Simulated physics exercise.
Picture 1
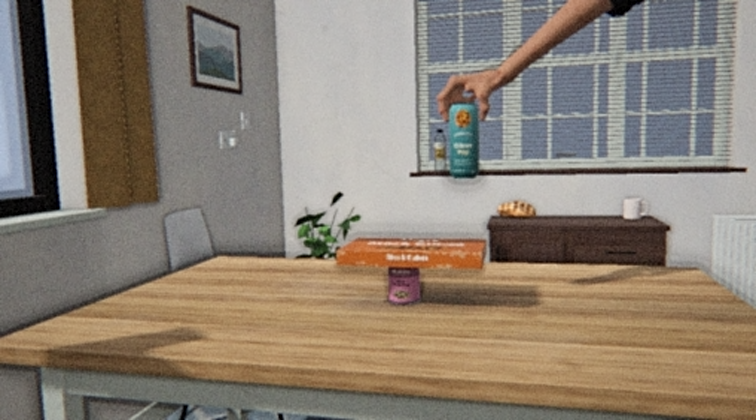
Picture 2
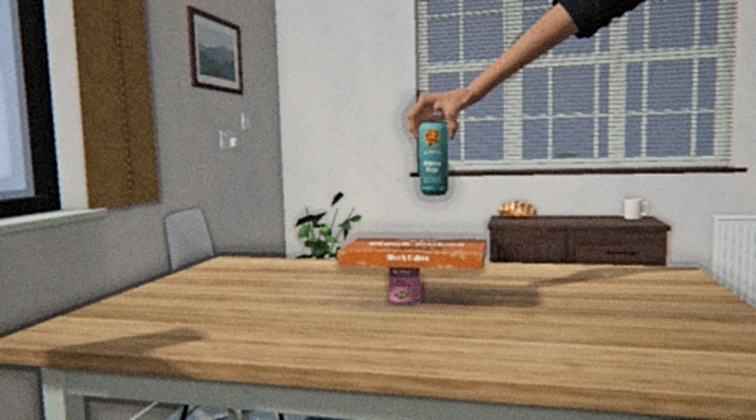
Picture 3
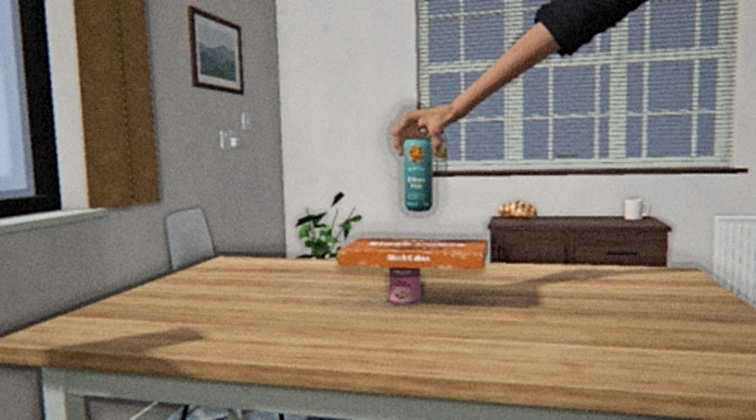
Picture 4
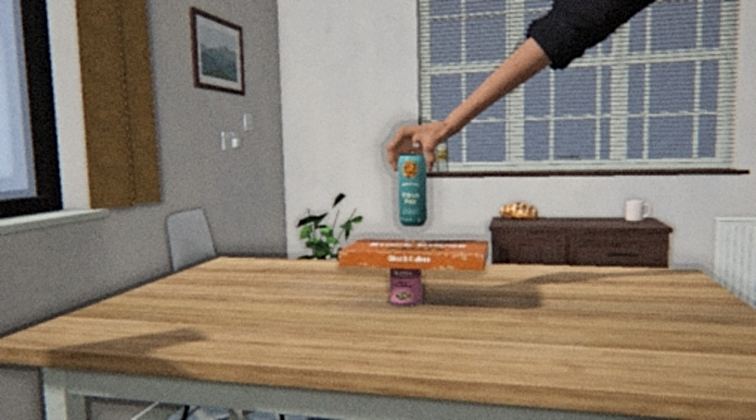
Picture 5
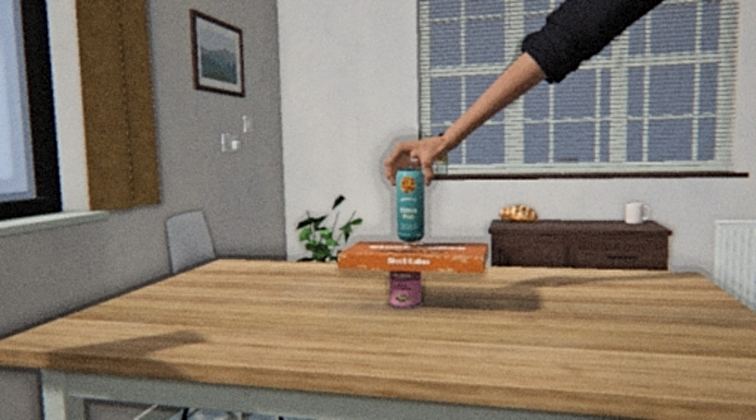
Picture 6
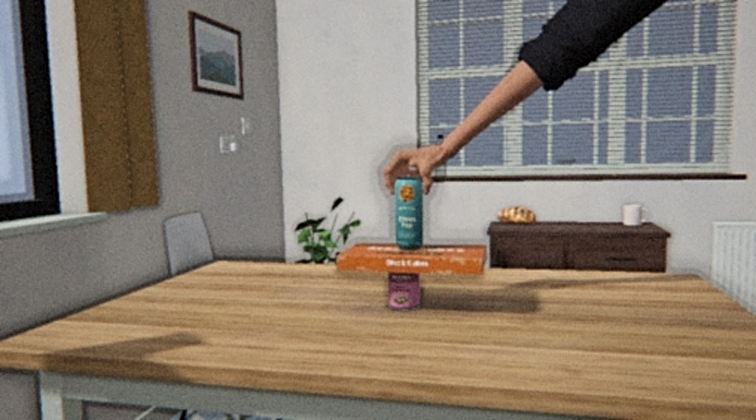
In a room with a wooden table, a hand carried a turquoise can left and down, then set it on an orange box resting on a small pink tin, keeping hold of it.
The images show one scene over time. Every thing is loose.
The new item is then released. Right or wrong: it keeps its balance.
Right.
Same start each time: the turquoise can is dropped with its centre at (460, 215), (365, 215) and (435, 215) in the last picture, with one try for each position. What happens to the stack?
With the first release it tips over; with the second it stays steady; with the third it tips over.
Then, 0.30 s on from there, no change.
Then, 0.70 s on from there, turquoise can resting near (409, 214).
In the end, all 3 unmoved. At the end, from the last picture's camera, turquoise can near (409, 214). The stack holds.
